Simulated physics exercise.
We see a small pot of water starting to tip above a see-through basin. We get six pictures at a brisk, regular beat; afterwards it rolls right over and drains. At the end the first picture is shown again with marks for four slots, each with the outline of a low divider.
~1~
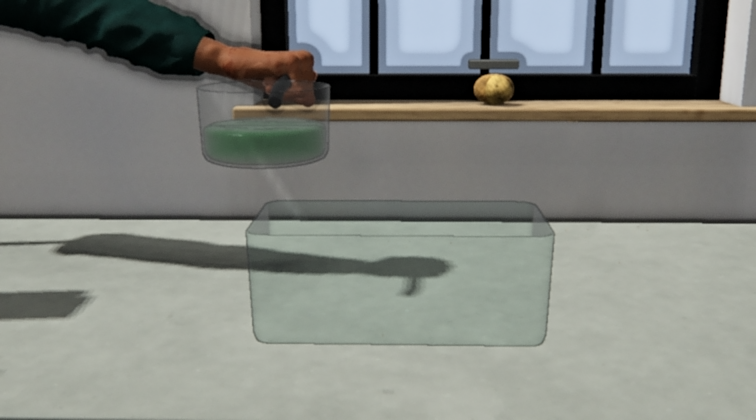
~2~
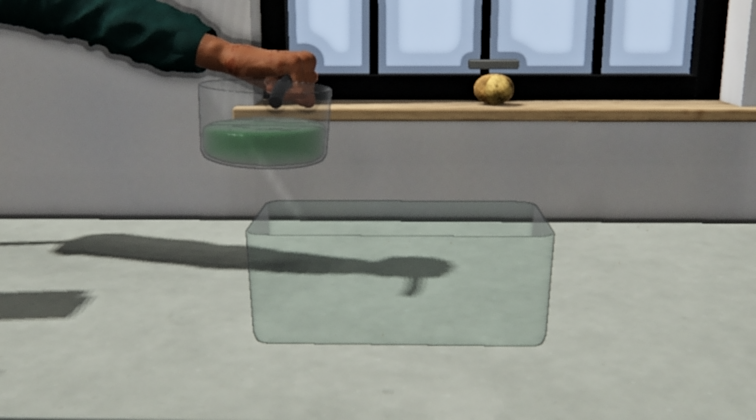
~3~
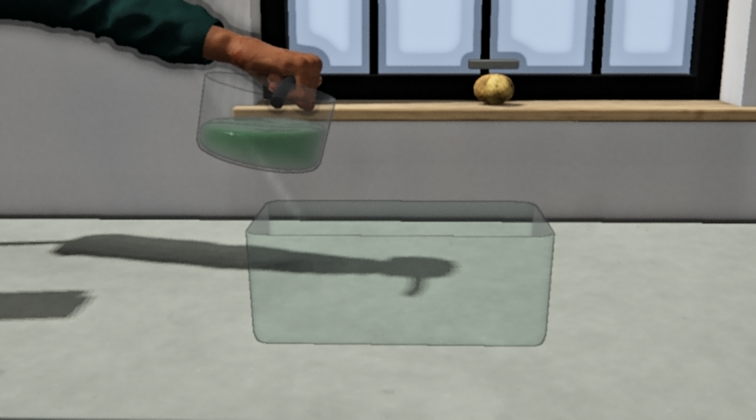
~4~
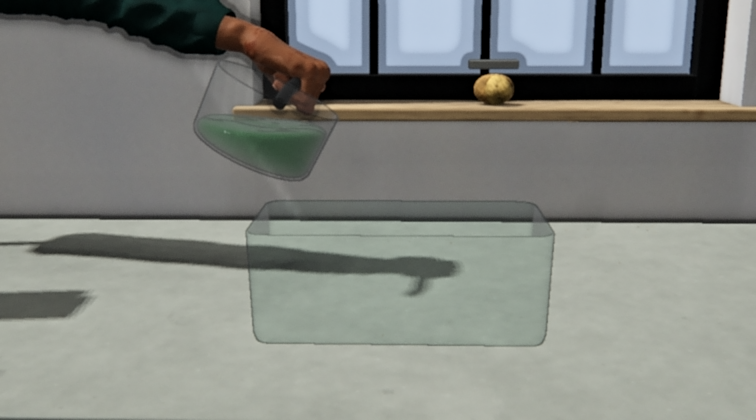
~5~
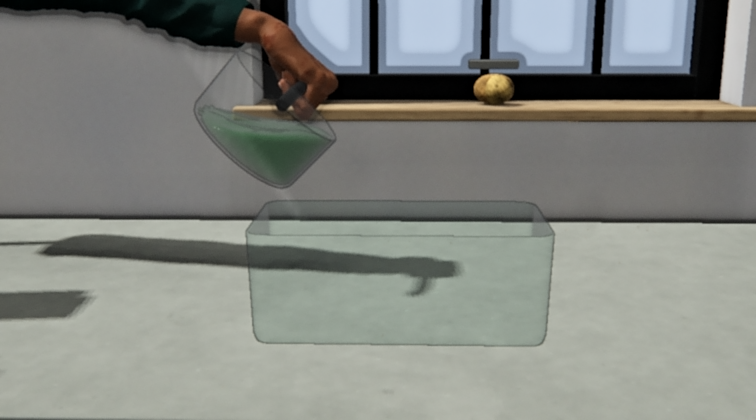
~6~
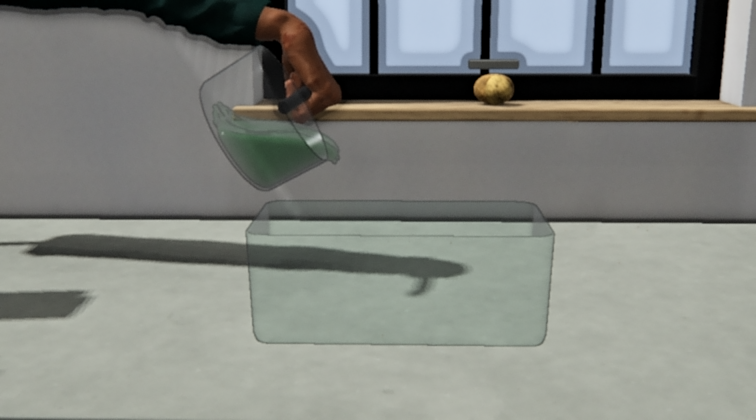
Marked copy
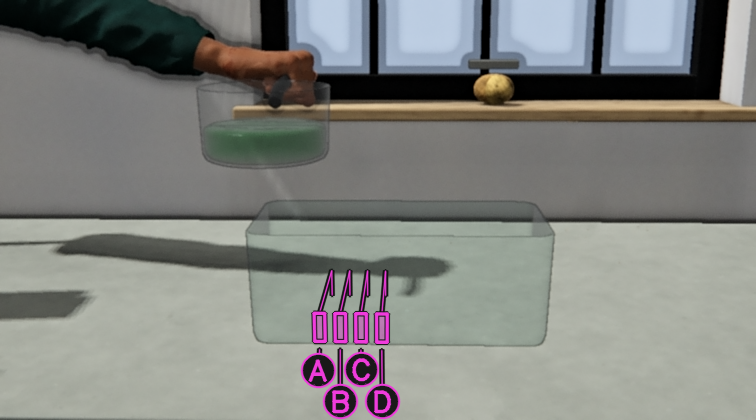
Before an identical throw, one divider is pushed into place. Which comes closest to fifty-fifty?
C is best.
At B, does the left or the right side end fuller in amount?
The right one.
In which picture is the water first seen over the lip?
In picture 6.
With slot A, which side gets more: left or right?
The right one.
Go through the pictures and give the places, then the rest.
In the first picture, upright, lip at (327, 86); basin from (254, 340) to (546, 344); nothing has left yet.
In the second picture, tipped about 3°, lip at (329, 89); nothing has left yet.
In the third picture, tipped about 12°, lip at (333, 100); nothing has left yet.
In the fourth picture, tipped about 26°, lip at (336, 117); nothing has left yet.
In the fifth picture, tipped about 43°, lip at (335, 138); nothing has left yet.
In the sixth picture, tipped about 60°, lip at (327, 157); water is over the lip, down to (336, 160).
In magenta, A at (319, 349); B at (340, 349); C at (360, 349); D at (381, 349).
With A, about 9 % ends left of the wall and 90 % right of it.
With B, about 11 % ends left of the wall and 89 % right of it.
With C, about 52 % ends left of the wall and 47 % right of it.
With D, about 86 % ends left of the wall and 11 % right of it; 3 % is lost outside.
